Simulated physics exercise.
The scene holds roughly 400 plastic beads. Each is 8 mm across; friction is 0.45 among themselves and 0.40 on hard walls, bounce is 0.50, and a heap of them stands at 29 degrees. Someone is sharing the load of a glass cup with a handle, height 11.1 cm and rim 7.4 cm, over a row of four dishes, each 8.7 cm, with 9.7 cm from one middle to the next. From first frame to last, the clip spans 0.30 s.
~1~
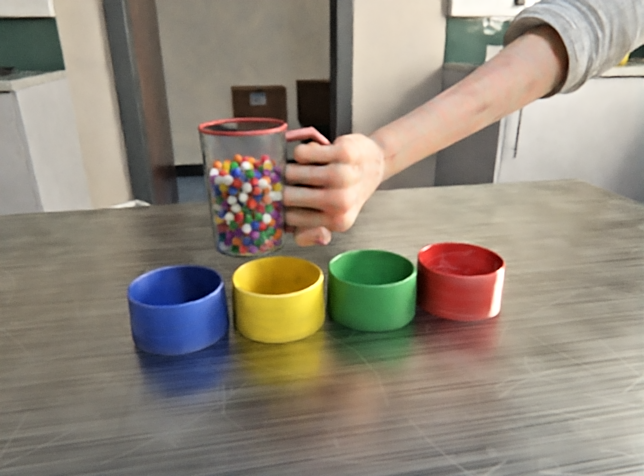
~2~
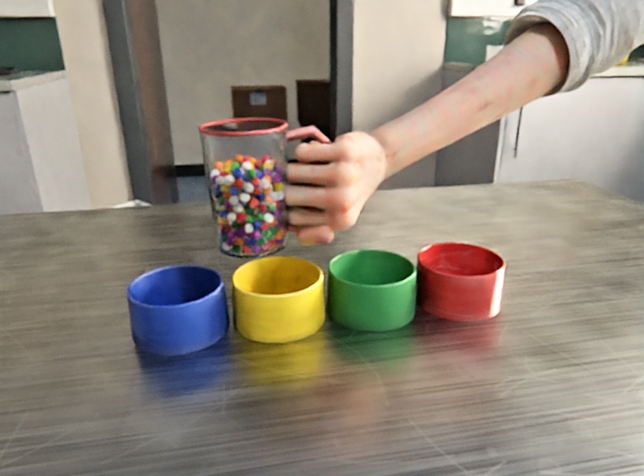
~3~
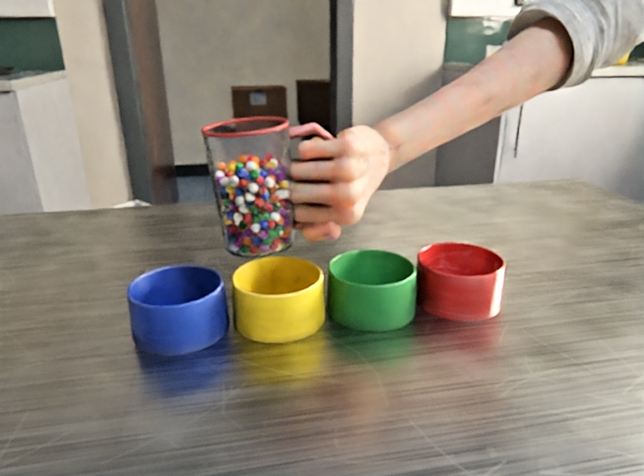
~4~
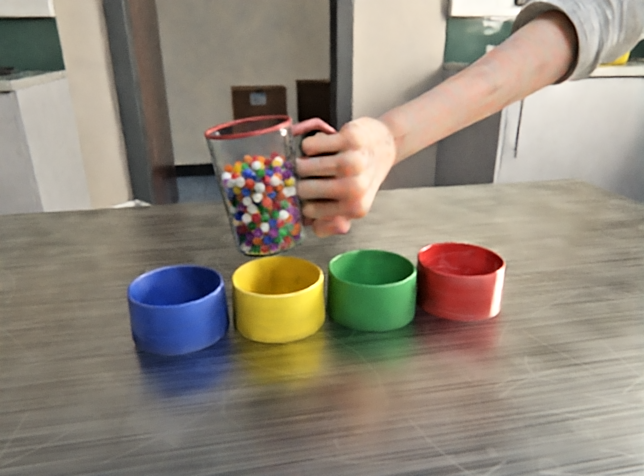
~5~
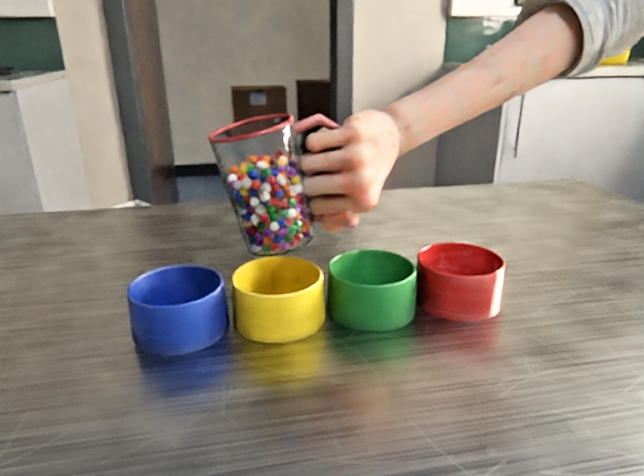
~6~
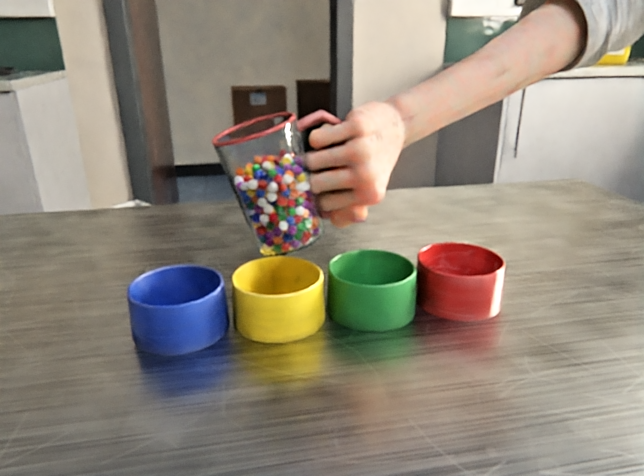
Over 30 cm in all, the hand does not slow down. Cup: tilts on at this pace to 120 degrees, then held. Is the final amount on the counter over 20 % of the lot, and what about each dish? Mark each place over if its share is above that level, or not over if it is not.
Red: Not over, blue: Not over, green: Over, yellow: Not over, counter: Not over.
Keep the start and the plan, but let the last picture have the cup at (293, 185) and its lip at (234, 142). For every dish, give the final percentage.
Kept per dish: Red = 100, blue = 0, green = 0, yellow = 0.
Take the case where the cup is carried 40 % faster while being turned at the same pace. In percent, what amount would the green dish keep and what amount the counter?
Shares: Green 10, counter 10.
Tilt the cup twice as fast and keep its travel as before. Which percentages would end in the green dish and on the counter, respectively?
In that case the green dish gets 0 and the counter gets 10.
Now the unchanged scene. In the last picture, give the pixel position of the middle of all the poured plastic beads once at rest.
Centre at rest, approx.: (374, 283) px.
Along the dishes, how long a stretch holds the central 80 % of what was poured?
6 centimetres.
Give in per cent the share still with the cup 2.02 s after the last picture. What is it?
That would be some 0 per cent.
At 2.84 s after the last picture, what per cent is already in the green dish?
About 95 percent.
Then, 1.21 s after the last picture, tilt 98 degrees; cup holds 100 %.
Then, 2.02 s after the last picture, tilt 120 degrees; cup holds 0 %, green 95 %.
Then, 2.84 s after the last picture, tilt 120 degrees; cup holds 0 %, green 95 %.
In the end, red 0 %, blue 0 %, green 95 %, yellow 0 %, counter 5 %.
